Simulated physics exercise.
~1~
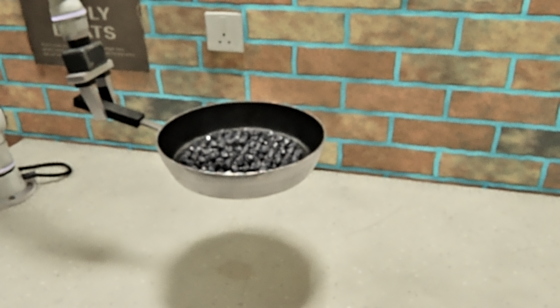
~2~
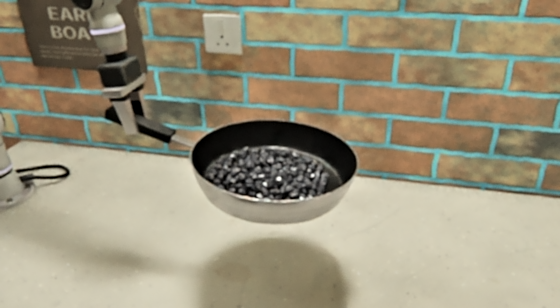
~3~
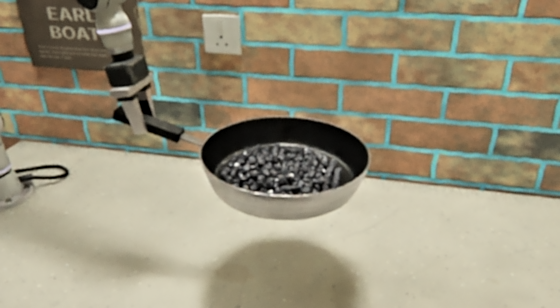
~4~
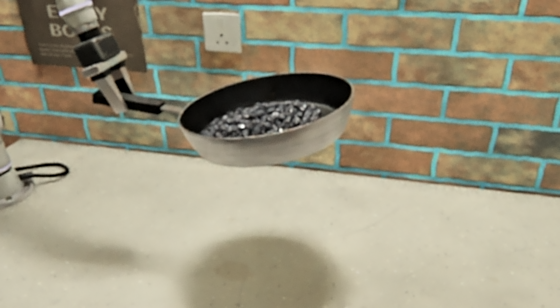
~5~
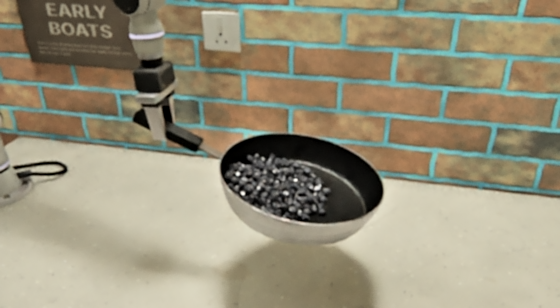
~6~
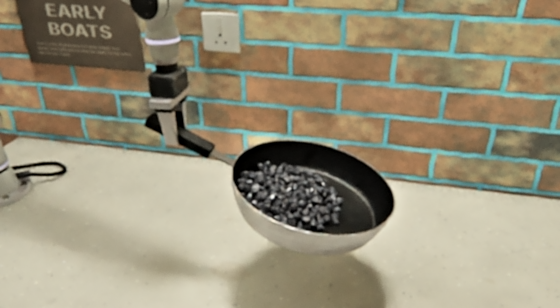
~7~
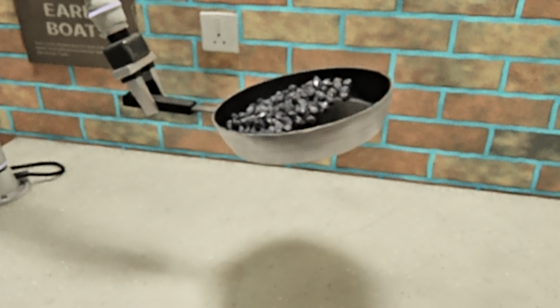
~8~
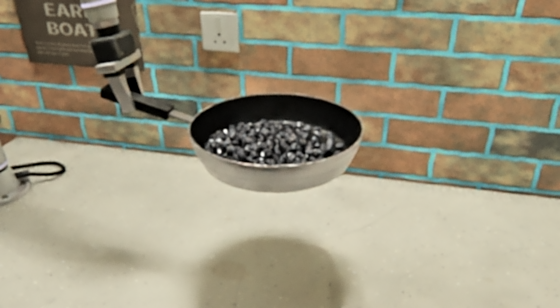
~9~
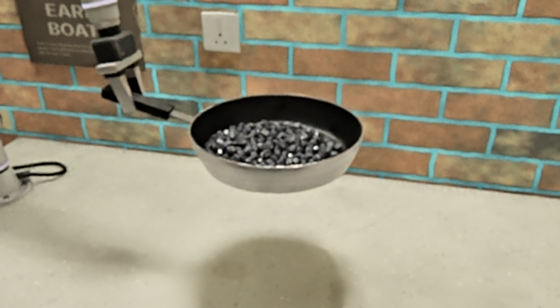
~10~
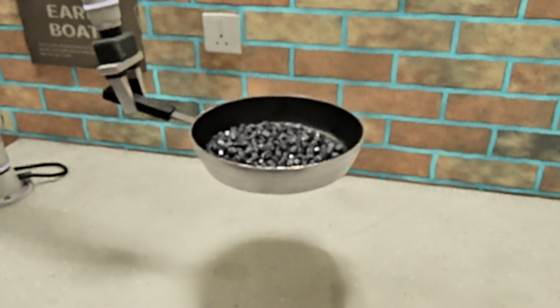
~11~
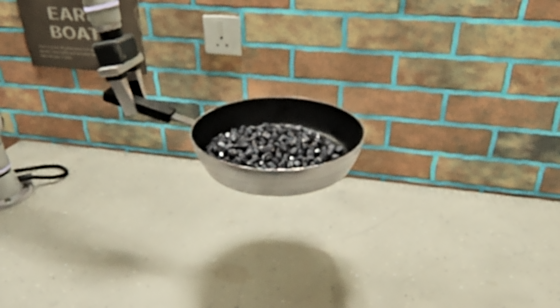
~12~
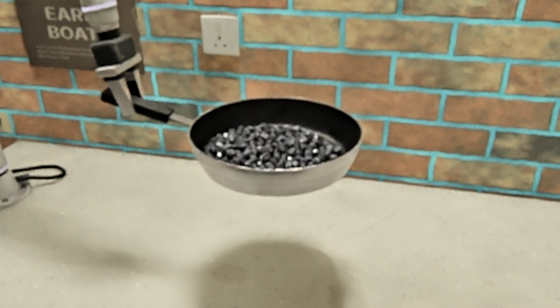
A frying pan of small dark pebbles, held by a robot arm above a pale table, swayed right, rose and dipped while tilting back and forth, shifting the pebbles inside, then levelled out and stayed still with the load still in it.
